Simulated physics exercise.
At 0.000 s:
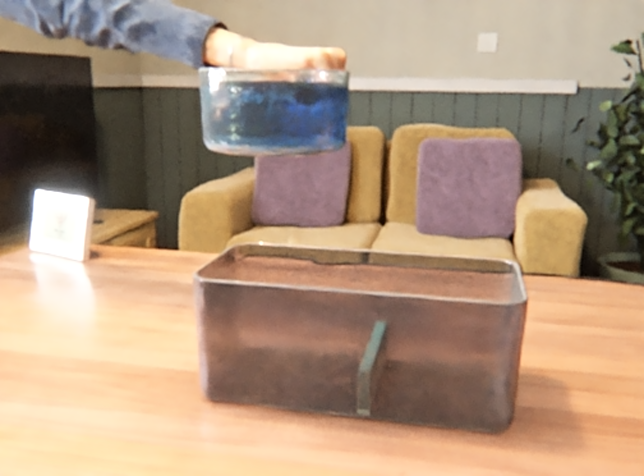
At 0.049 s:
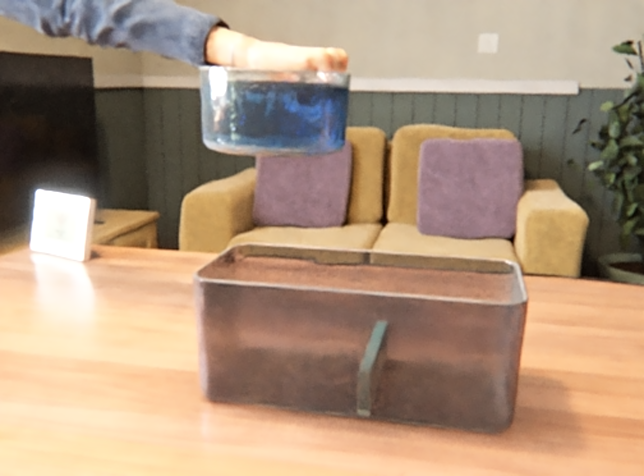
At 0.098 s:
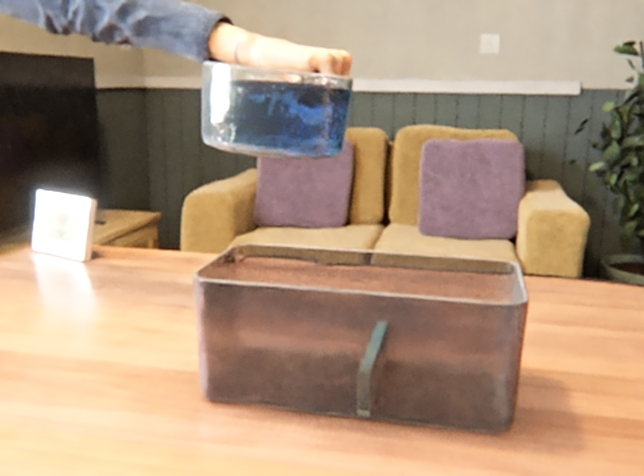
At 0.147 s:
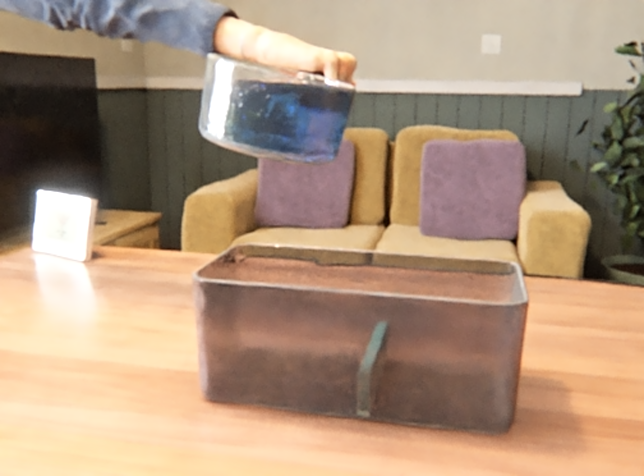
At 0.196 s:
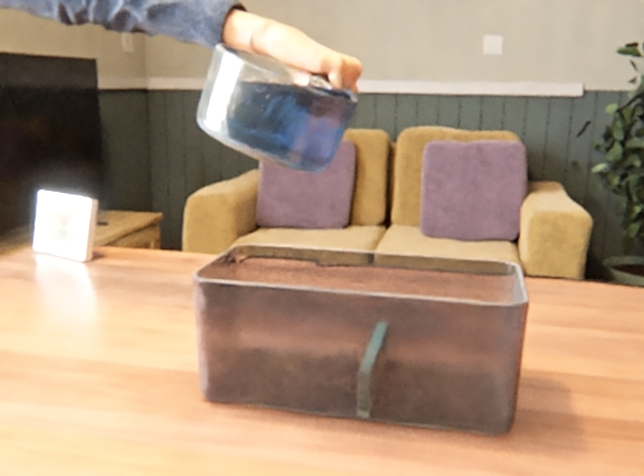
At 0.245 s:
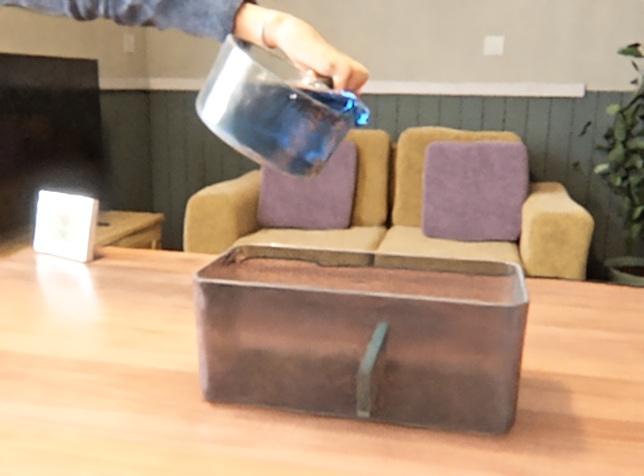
A hand in a blue sleeve held a clear pan of blue water above a long, empty see-through basin on a wooden table, then slowly tilted it to the right until water reached its rim.
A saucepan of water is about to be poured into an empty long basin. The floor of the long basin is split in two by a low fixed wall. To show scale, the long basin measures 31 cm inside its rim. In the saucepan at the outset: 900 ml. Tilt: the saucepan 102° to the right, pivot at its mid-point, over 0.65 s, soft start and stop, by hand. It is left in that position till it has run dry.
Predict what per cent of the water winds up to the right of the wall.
Roughly 72 per cent is past the wall.
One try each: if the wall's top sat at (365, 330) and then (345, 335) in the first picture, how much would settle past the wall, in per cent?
Roughly 80 per cent, then 90 per cent.
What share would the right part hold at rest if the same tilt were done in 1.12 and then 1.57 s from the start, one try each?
Respectively 80 and 80 %.
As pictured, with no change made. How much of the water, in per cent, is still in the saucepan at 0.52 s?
At that time about 30 in a hundred parts are still held.
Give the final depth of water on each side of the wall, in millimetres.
The left ends up at roughly 10 mm, with the right at roughly 36 mm.
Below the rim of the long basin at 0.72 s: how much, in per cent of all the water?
Some 84 per cent.
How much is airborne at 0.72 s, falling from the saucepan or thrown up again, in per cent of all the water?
10 per cent or so.
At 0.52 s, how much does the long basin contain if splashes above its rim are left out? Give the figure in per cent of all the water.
26 %, more or less.
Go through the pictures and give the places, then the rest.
In the first frame, it leans 0°; its right rim is at (347, 74); the water meets the walls at (211, 83) and (346, 84); the long basin's rim runs from (216, 260) to (521, 282); the wall's top is at (374, 344).
In the second frame, it leans 1°; its right rim is at (348, 76); the water meets the walls at (212, 82) and (346, 85).
In the third frame, it leans 6°; its right rim is at (351, 81); the water meets the walls at (214, 81) and (348, 87).
In the fourth frame, it leans 12°; its right rim is at (353, 91); the water meets the walls at (216, 80) and (351, 89).
In the fifth frame, it leans 21°; its right rim is at (355, 104); the water meets the walls at (216, 84) and (357, 97); 1 per cent is over the edge.
In the sixth frame, it leans 32°; its right rim is at (354, 119); the water meets the walls at (215, 84) and (356, 108); 5 per cent is over the edge.
Then, 0.52 s in, the tilt is 92° and 30 per cent is still to pour, 0 is left of the wall and 25 right of it.
Then, 0.72 s in, the tilt is 102° and 7 per cent is still to pour, 12 is left of the wall and 72 right of it.
Then, 0.92 s in, the tilt is 102° and 1 per cent is still to pour, 24 is left of the wall and 72 right of it.
Then, 1.15 s in, the tilt is 102° and 0 per cent is still to pour, 26 is left of the wall and 72 right of it.
Finally, 27 per cent lies left of the wall, 72 right of it and 1 outside.
